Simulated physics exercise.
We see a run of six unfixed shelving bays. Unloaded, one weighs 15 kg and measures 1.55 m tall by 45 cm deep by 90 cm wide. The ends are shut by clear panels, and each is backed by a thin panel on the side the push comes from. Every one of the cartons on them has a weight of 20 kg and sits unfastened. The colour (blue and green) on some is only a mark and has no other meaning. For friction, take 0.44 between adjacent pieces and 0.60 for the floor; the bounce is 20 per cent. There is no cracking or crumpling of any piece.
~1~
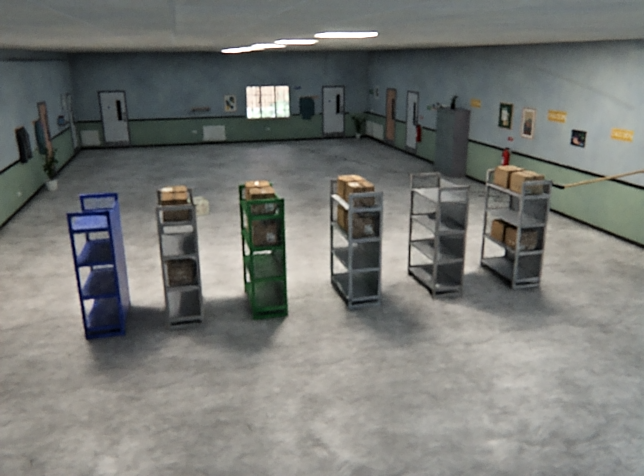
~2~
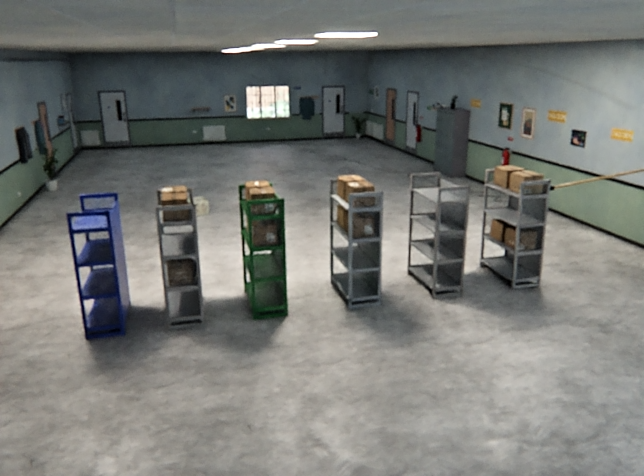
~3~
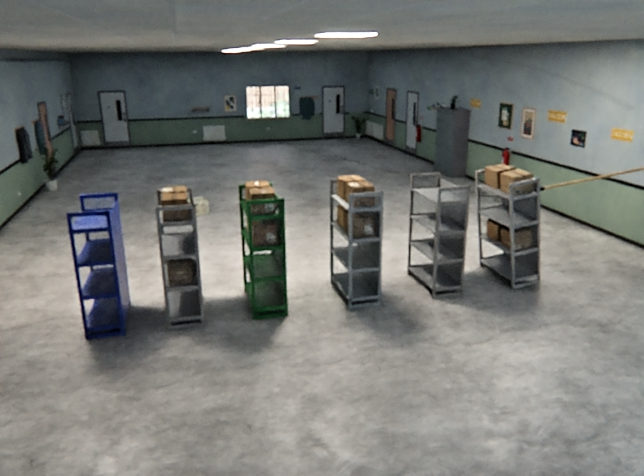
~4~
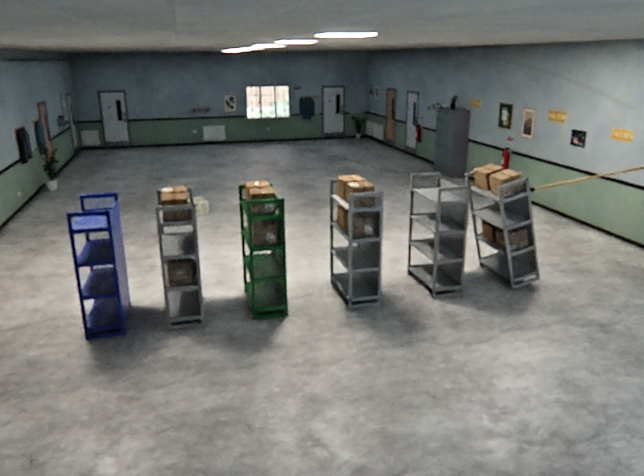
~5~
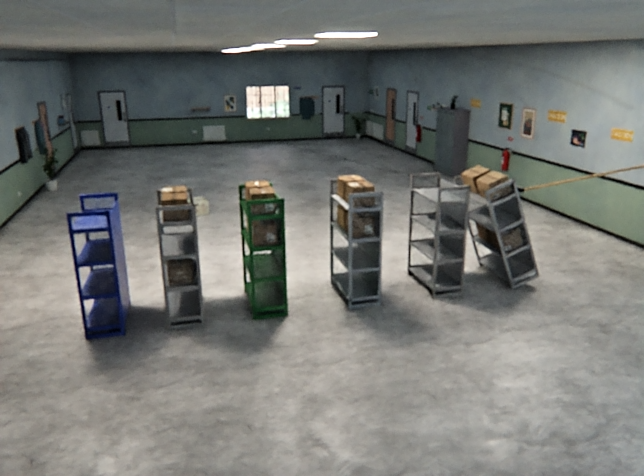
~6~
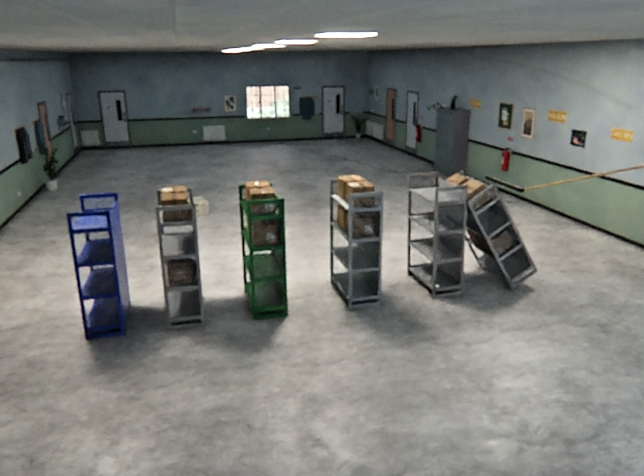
Rightmost grey shelving unit with cardboard boxes tilting left against the neighbouring grey unit as a pole pushes from the right.
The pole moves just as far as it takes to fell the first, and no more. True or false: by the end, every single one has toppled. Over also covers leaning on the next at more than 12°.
True.
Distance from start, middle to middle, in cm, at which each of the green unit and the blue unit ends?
Green ends up some 90 cm away; blue ends up some 120 cm away.
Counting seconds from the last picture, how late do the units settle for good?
Settling time: Near 3.5 s.
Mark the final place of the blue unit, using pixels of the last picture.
At about (11, 315).
Then, 0.44 s later than the last frame, 4 cartons spilt or dropped; 1 of the 5 other units over.
Then, 1.66 s later than the last frame, 6 cartons spilt or dropped; 2 of the 5 other units over; green unit tilted 4°.
Then, 2.50 s later than the last frame, 12 cartons spilt or dropped; 4 of the 5 other units over; green unit tilted 38°.
Then, 3.04 s later than the last frame, 16 cartons spilt or dropped; 5 of the 5 other units over; blue unit lying flat; green unit tilted 63°.
When it is over, 16 cartons spilt or dropped; 5 of the 5 other units over; blue unit lying flat; green unit tilted 67°. Not one is left standing. In pixels of the last frame, middles, blue unit near (11, 315), green unit near (200, 274).
